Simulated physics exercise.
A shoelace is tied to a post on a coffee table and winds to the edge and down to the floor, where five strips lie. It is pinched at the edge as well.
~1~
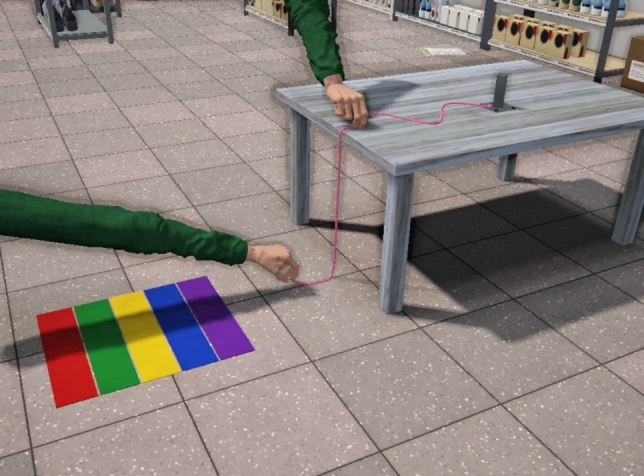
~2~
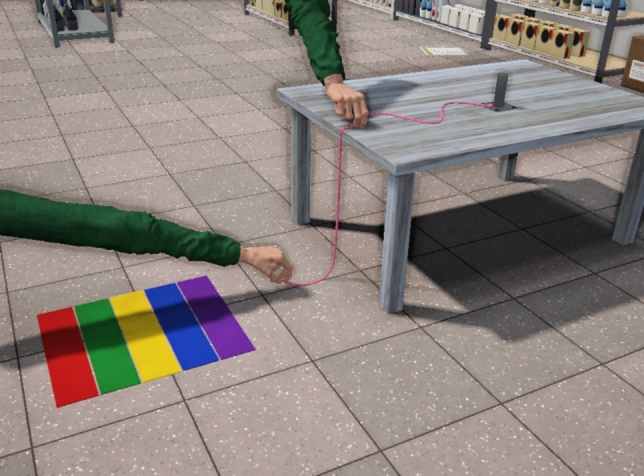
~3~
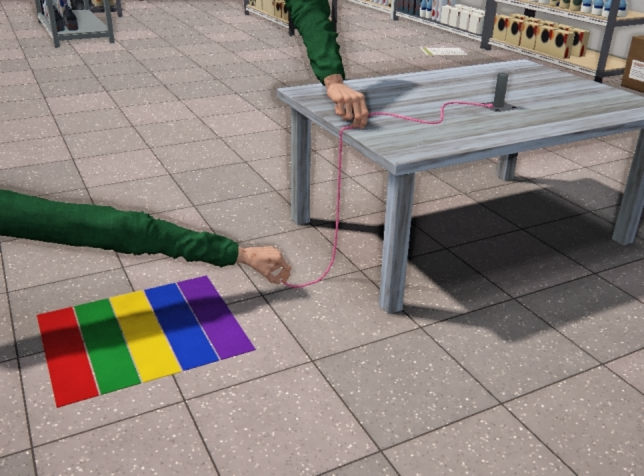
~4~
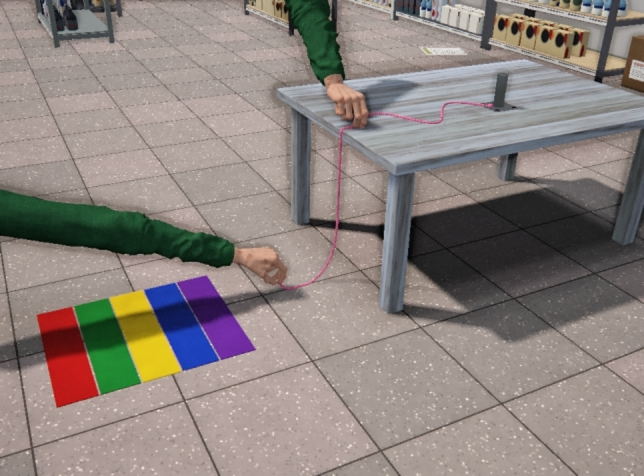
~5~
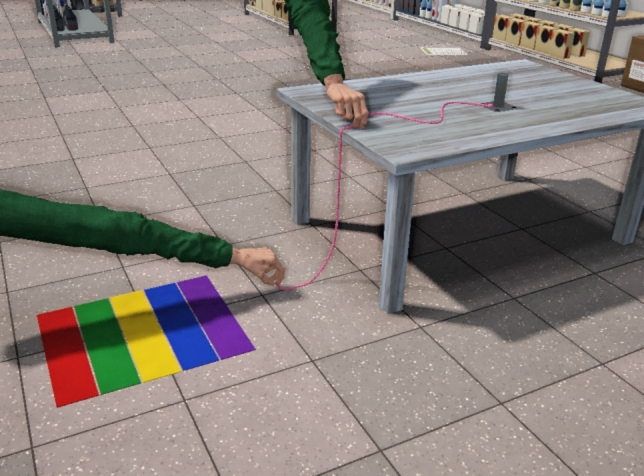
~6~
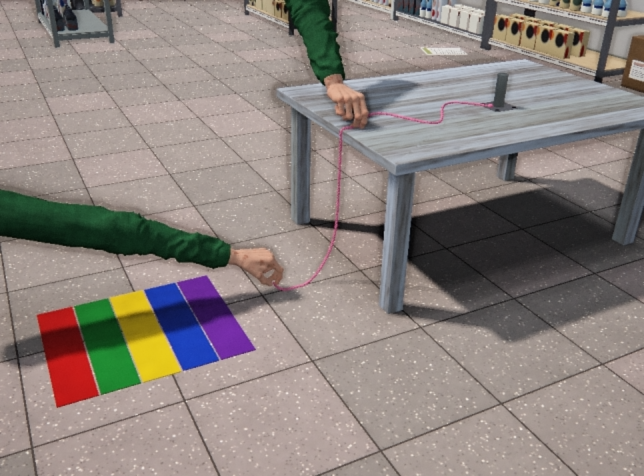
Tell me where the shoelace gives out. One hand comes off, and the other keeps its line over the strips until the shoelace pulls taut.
It gives out over the green strip.
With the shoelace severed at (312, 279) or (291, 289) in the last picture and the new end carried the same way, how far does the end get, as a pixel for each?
Roughly (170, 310), then roughly (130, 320).
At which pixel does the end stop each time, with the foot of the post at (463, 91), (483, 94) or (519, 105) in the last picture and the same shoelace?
Taking the tries in turn, you get (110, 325), (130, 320) and (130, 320).
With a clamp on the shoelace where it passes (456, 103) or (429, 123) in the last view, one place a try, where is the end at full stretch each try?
Roughly (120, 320) and (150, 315).
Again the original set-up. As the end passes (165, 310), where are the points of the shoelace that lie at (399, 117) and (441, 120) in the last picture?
They move to (361, 126) and (406, 119) respectively.
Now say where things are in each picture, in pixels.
In the first picture, end (290, 279); purple (229, 339); blue (193, 350); yellow (155, 360); green (115, 371); red (73, 383).
In the second picture, end (283, 280); shoelace through (460, 103) (441, 120) (384, 114) (342, 133) (338, 203) (333, 264).
In the third picture, end (281, 281).
In the fourth picture, end (277, 282); shoelace through (460, 103) (441, 120) (383, 114) (342, 133) (338, 203) (327, 264).
In the fifth picture, end (275, 282).
In the sixth picture, end (273, 283); shoelace through (460, 103) (441, 120) (384, 114) (342, 133) (338, 204) (323, 265).
Early on, end near (165, 310); over blue.
Midway, end near (124, 320); over yellow.
At the end of the slack, end near (100, 326); over green. The green one.
